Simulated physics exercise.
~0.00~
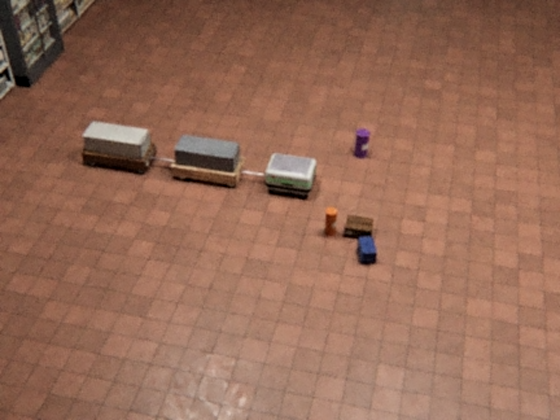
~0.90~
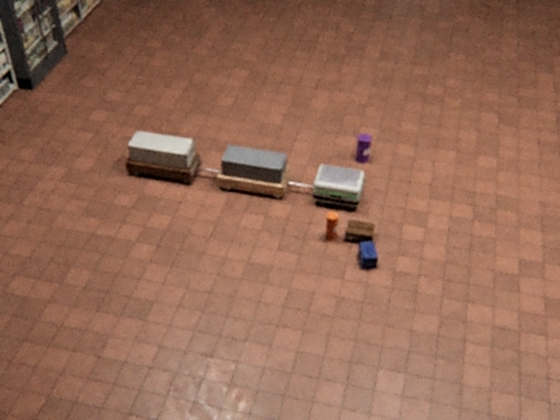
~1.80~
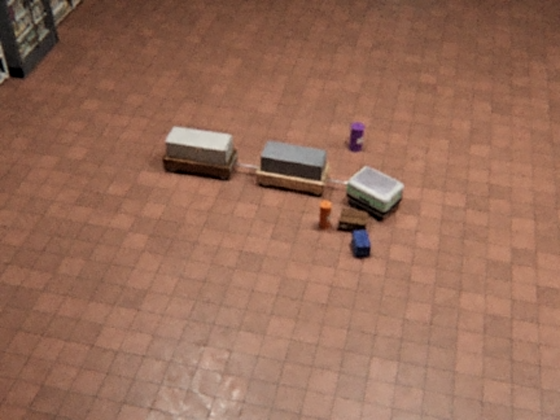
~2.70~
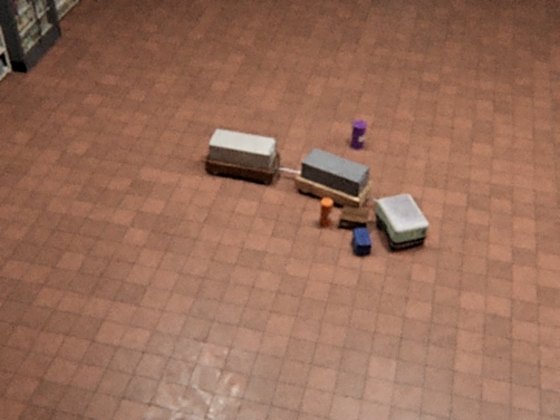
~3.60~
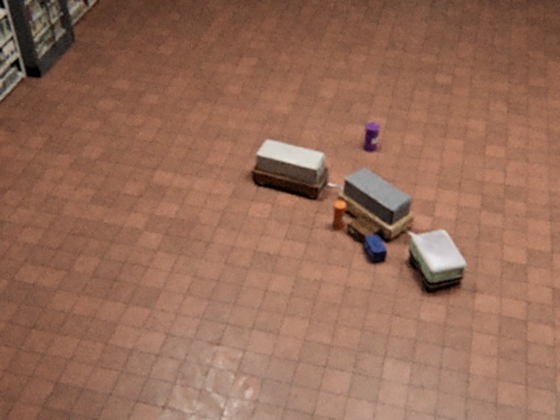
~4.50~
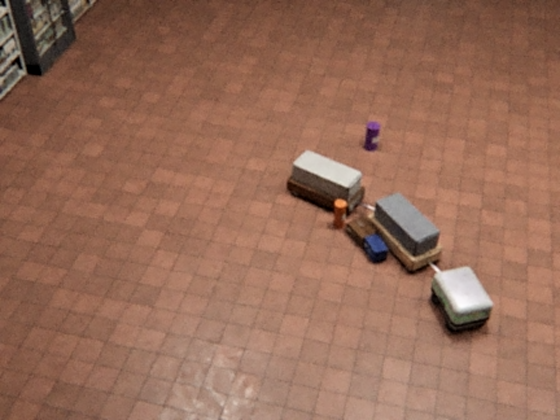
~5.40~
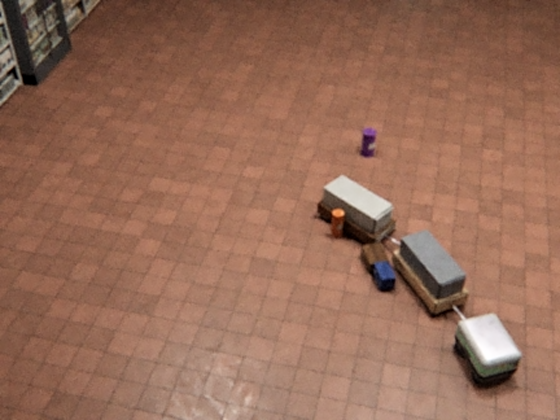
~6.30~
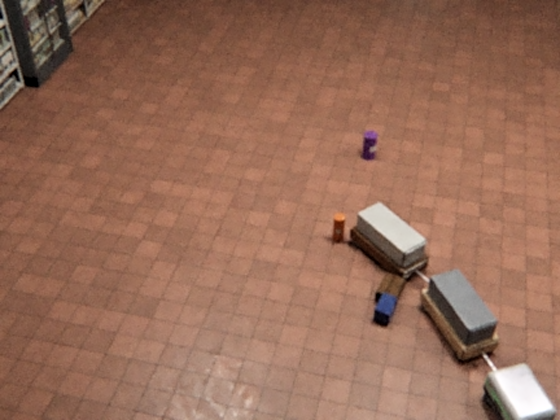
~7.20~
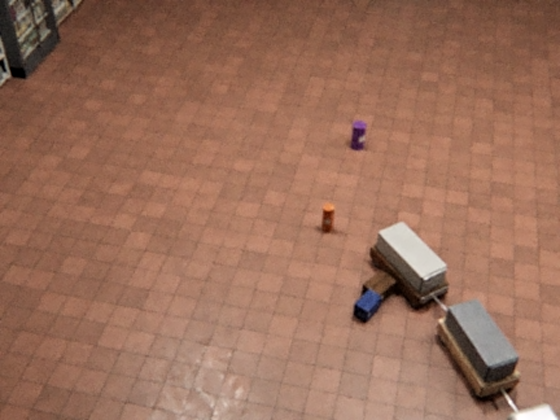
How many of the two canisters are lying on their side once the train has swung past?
None of them are. Both the orange canister and the purple canister are still standing upright at the end.
